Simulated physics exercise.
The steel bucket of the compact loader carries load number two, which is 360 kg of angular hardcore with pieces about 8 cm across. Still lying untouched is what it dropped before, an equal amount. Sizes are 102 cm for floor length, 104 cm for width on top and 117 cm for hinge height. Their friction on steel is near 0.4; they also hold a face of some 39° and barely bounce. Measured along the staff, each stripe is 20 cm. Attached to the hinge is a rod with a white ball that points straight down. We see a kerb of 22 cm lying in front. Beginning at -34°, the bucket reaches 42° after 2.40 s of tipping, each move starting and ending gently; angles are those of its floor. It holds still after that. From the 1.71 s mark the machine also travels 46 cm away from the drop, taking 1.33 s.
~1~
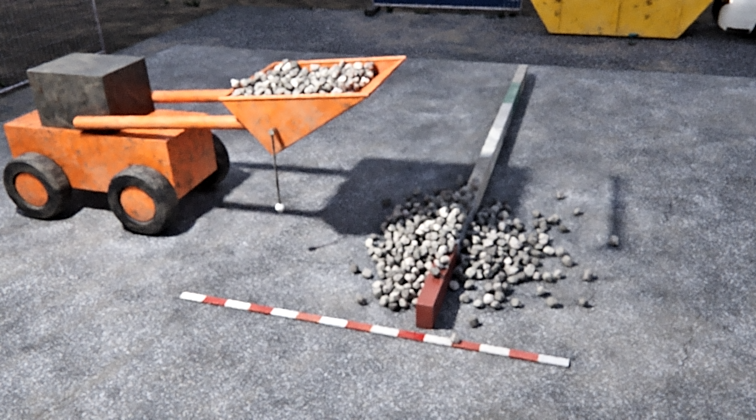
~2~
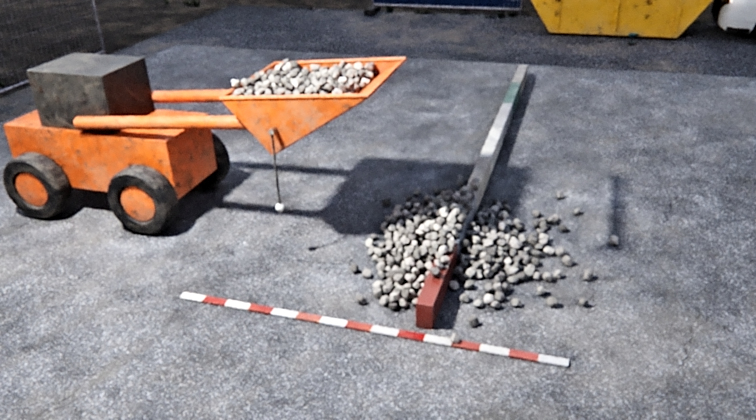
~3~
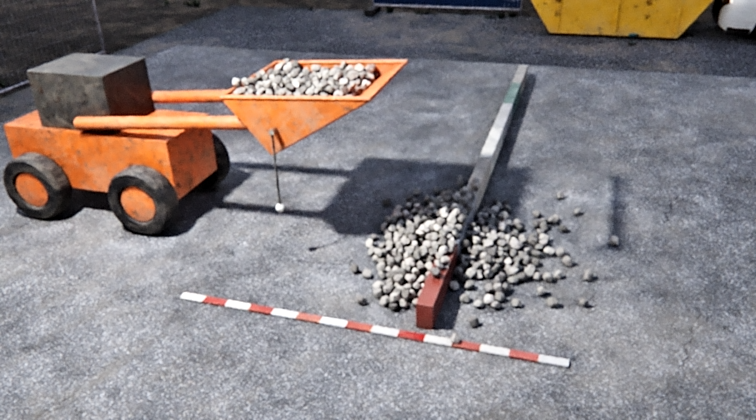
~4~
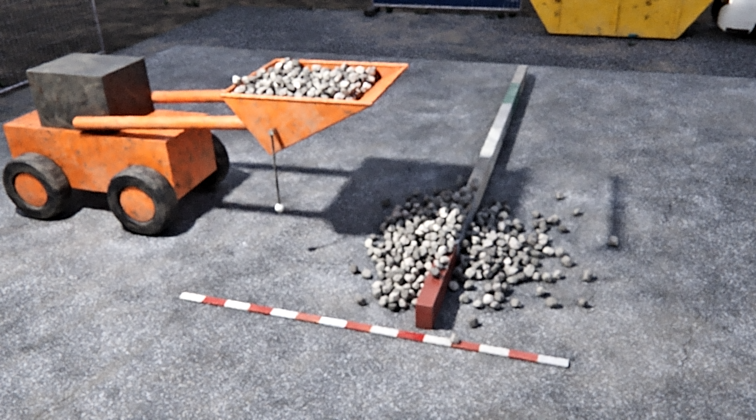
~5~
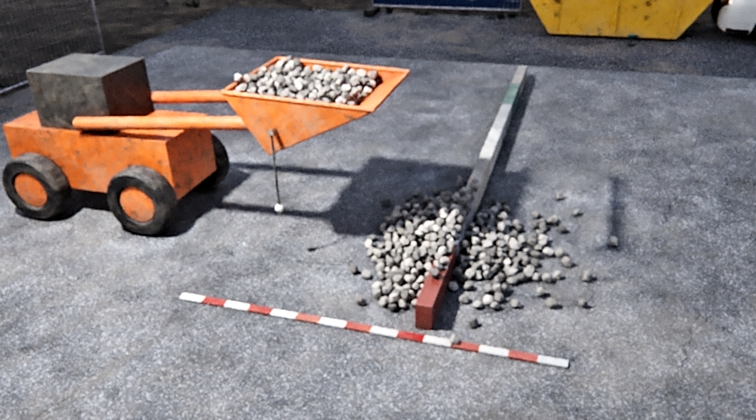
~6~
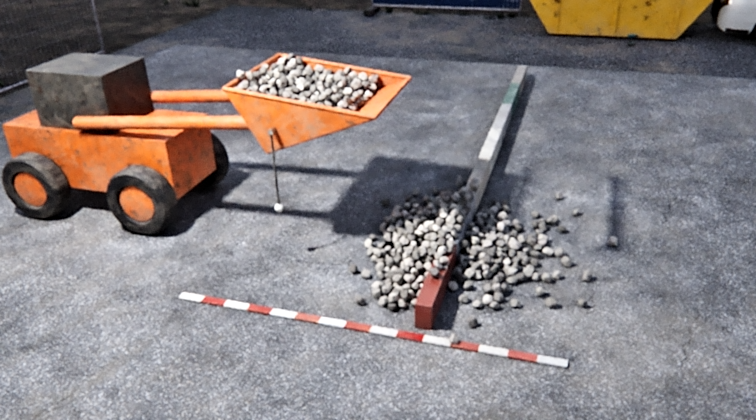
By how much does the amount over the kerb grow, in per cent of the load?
About 0 per cent.
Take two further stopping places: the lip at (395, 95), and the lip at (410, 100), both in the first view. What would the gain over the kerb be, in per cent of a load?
Close to 0 per cent, followed by close to 0 per cent.
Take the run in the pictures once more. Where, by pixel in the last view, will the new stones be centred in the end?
In the last view, about pixel (365, 226).
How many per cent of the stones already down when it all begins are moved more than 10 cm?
About 0 %.
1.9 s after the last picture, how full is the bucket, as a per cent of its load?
About 10 percent.
Then, 1.2 s after the last picture the floor is at 30°; in per cent of one load, 98 in the bucket, 75 on this side of the kerb, 27 over the kerb; the foremost stones are at (575, 254).
Then, 1.9 s after the last picture the floor is at 42°; in per cent of one load, 12 in the bucket, 161 on this side of the kerb, 27 over the kerb; the foremost stones are at (575, 254).
Then, 2.9 s after the last picture the floor is at 42°; in per cent of one load, 0 in the bucket, 173 on this side of the kerb, 27 over the kerb; the foremost stones are at (575, 254).
Then, 5.5 s after the last picture the floor is at 42°; in per cent of one load, 0 in the bucket, 173 on this side of the kerb, 27 over the kerb; the foremost stones are at (575, 254). Net gain over the kerb, 0.
